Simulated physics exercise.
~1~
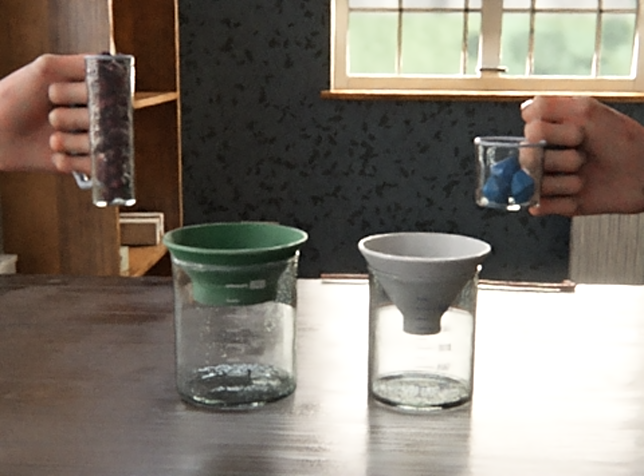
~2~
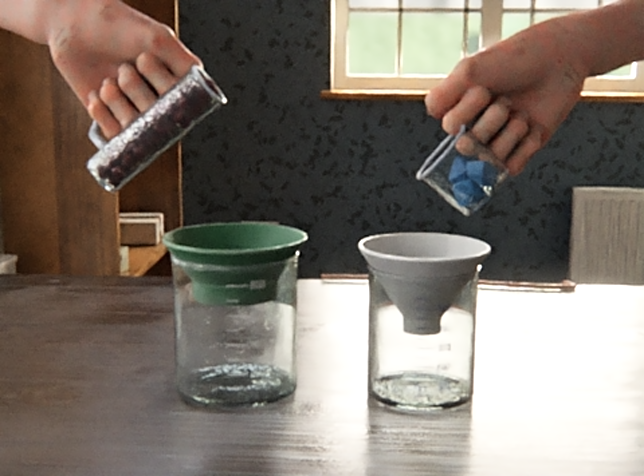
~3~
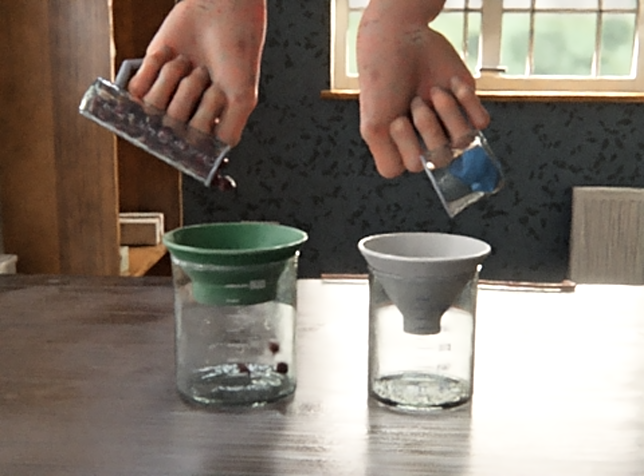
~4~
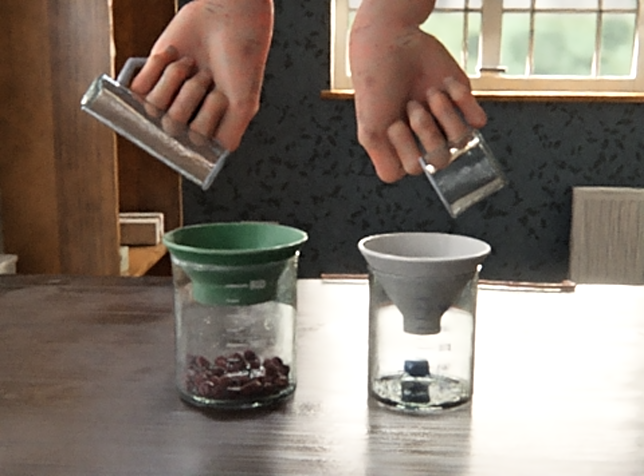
In a room with a dark patterned wall and a bright window, a still camera looks across a wooden table at two clear jars, the left topped by a green funnel and the right by a grey one. A hand above each holds a clear cup, with small dark red beads on the left and chunky blue pieces on the right. The hands move inward and tip the cups, and a few beads drop into the left jar first. Finally both cups are empty, with the beads heaped in the left jar. Only a little blue lies in the right jar, the rest held in the grey funnel, out of sight.
